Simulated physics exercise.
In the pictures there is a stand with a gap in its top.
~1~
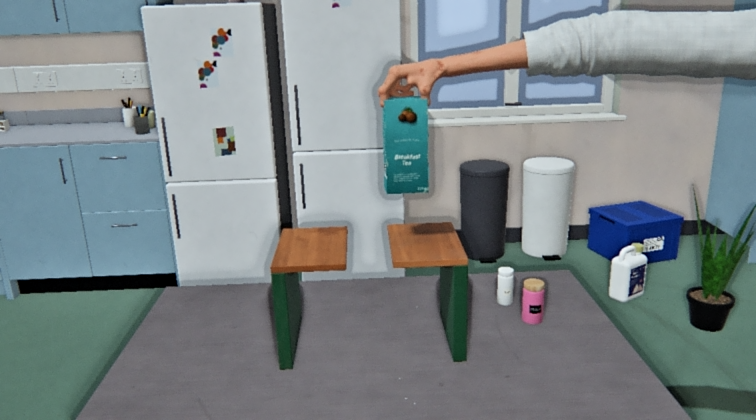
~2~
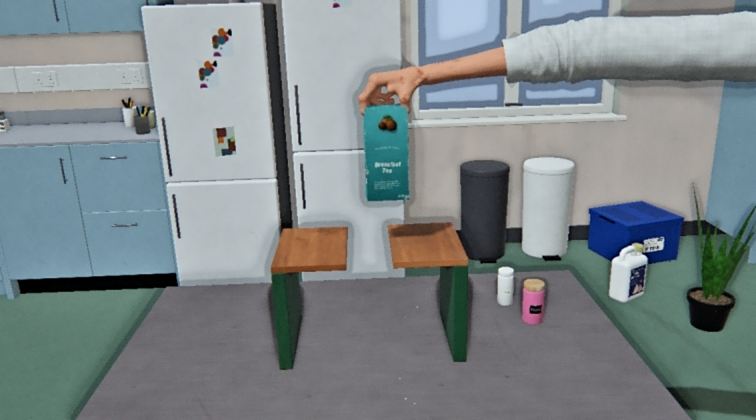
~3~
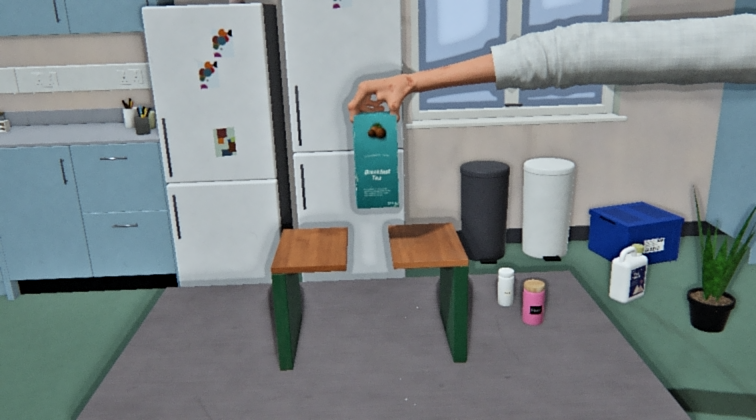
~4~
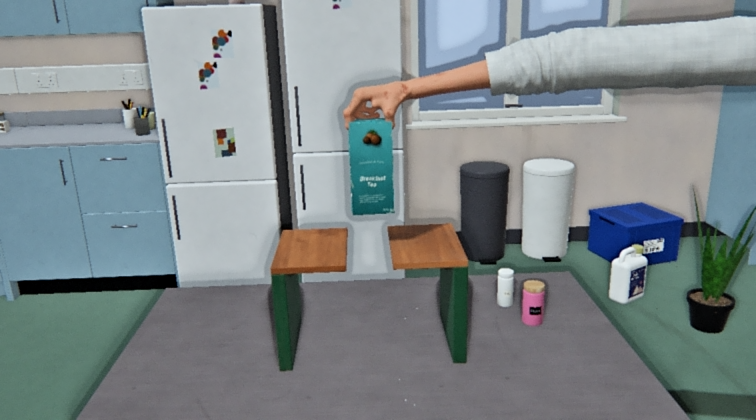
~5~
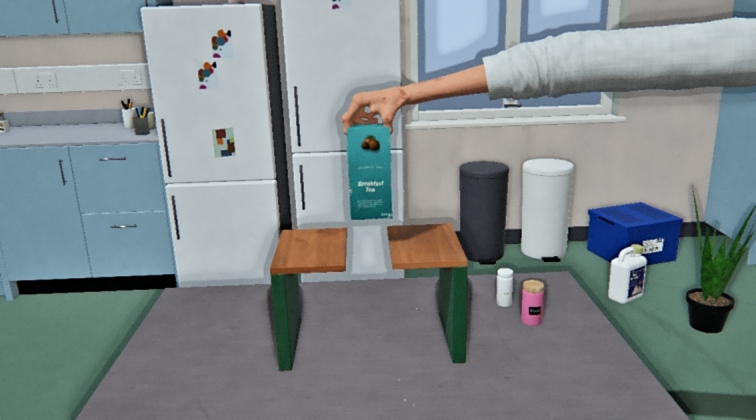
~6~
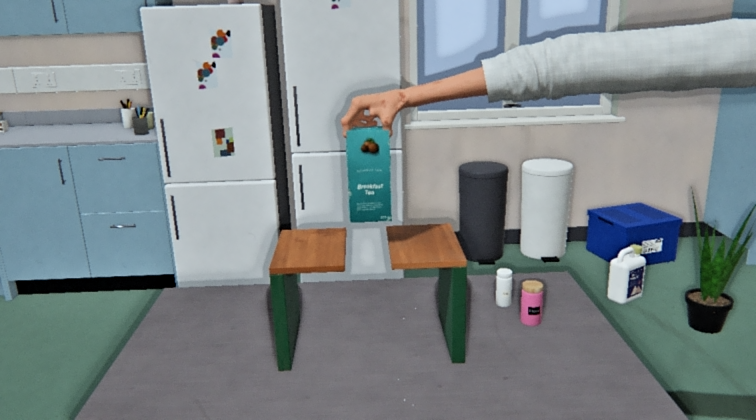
A hand reaching in from the right holds a turquoise packet by its top, moving it left and slightly down above a wooden stand with a gap in its top. The movement slows as the packet lowers a little more, and it is then held upright over the gap.
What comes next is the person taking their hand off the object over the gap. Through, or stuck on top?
My guess is it gets held up.
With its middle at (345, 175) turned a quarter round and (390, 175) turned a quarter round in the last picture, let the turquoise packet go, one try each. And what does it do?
Stuck, then Stuck.
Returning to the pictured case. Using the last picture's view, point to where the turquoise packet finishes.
In the last picture, near pixel (336, 225).
Then, 0.20 s past the last view, turquoise packet displaced a little near (369, 196).
Then, 0.40 s past the last view, turquoise packet rocked 74° from its first pose near (347, 225).
Finally, down or leaning hard on the stand or table, turquoise packet; the other 2 still in place. Final places as the last picture's camera would see them, turquoise packet near (336, 225). The packet lodges.
